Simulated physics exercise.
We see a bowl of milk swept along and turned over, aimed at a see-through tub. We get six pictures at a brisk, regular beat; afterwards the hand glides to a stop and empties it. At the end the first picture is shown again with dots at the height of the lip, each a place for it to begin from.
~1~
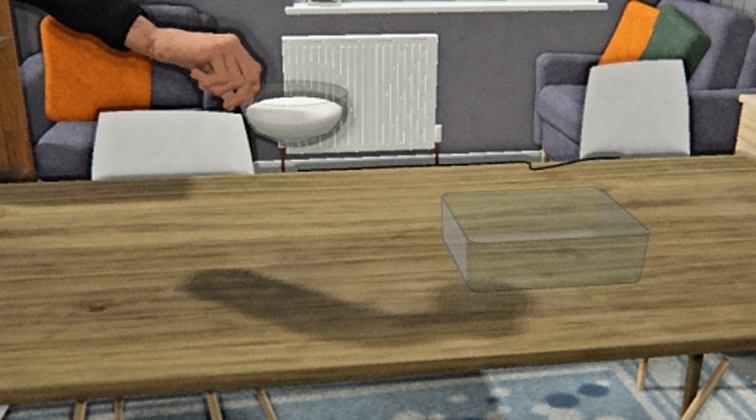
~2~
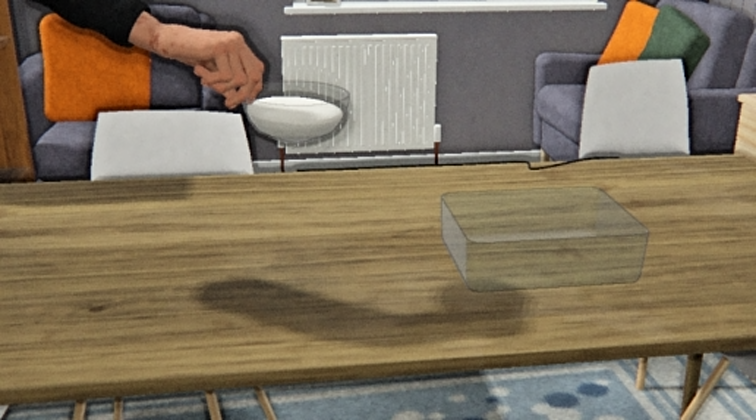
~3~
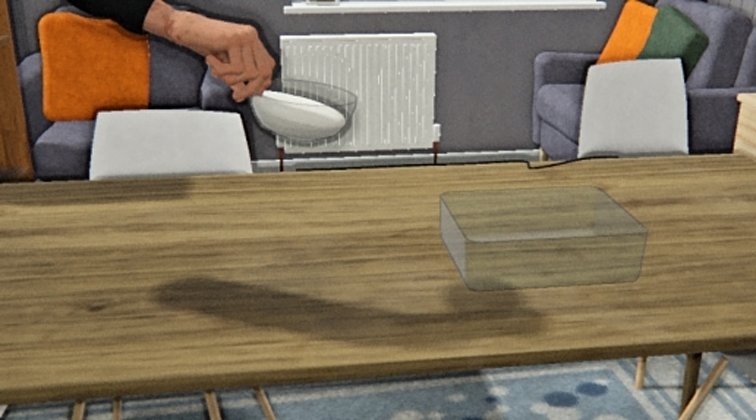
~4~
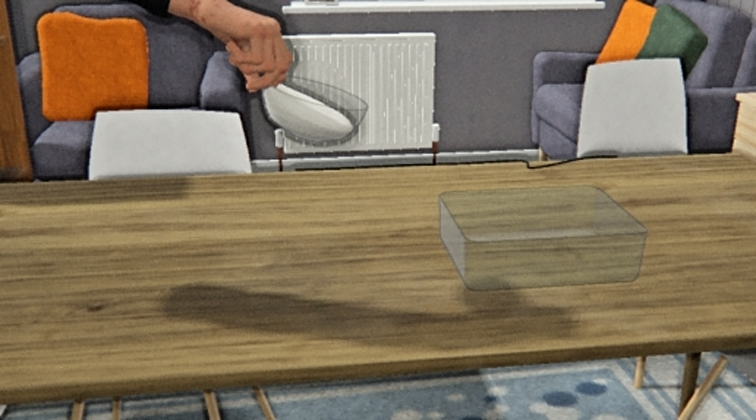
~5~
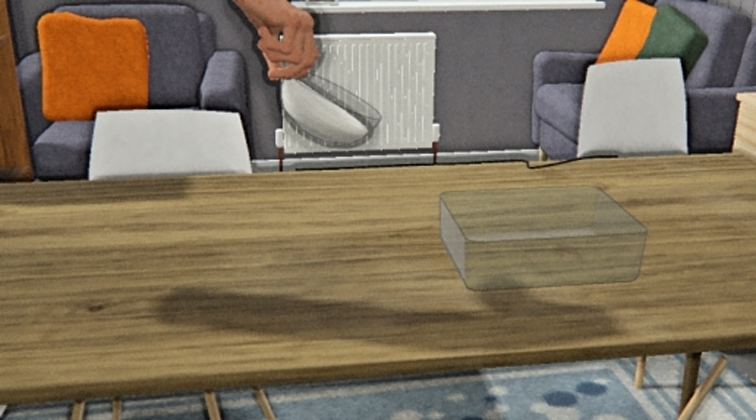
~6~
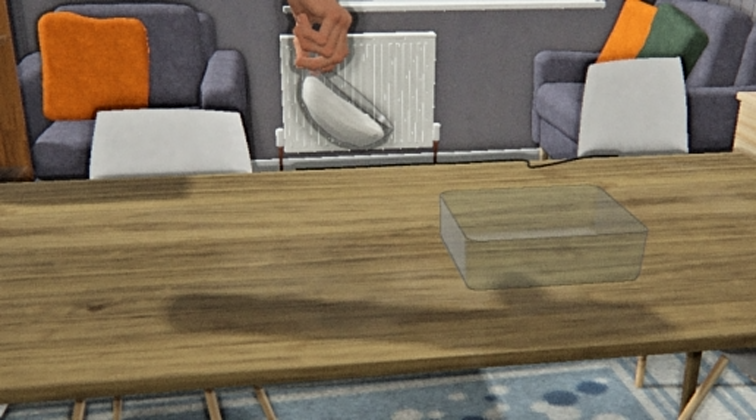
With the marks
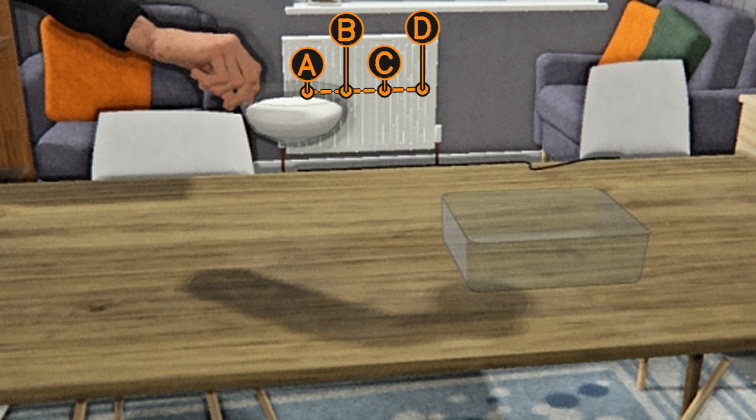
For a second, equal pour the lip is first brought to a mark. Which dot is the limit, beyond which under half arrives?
The answer is dot A.
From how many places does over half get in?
All four.
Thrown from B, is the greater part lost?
No, not at all.
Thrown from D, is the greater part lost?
No.
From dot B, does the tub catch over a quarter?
Yes, clearly.
On the marked copy, A at (307, 92); B at (346, 91); C at (384, 90); D at (422, 89).
Choosing A, about 69 % lands in the tub, 14 % falls short and 17 % goes beside or beyond.
Choosing B, about 74 % lands in the tub, 4 % falls short and 21 % goes beside or beyond.
Choosing C, about 66 % lands in the tub, 4 % falls short and 29 % goes beside or beyond.
Choosing D, about 81 % lands in the tub, 12 % falls short and 7 % goes beside or beyond.
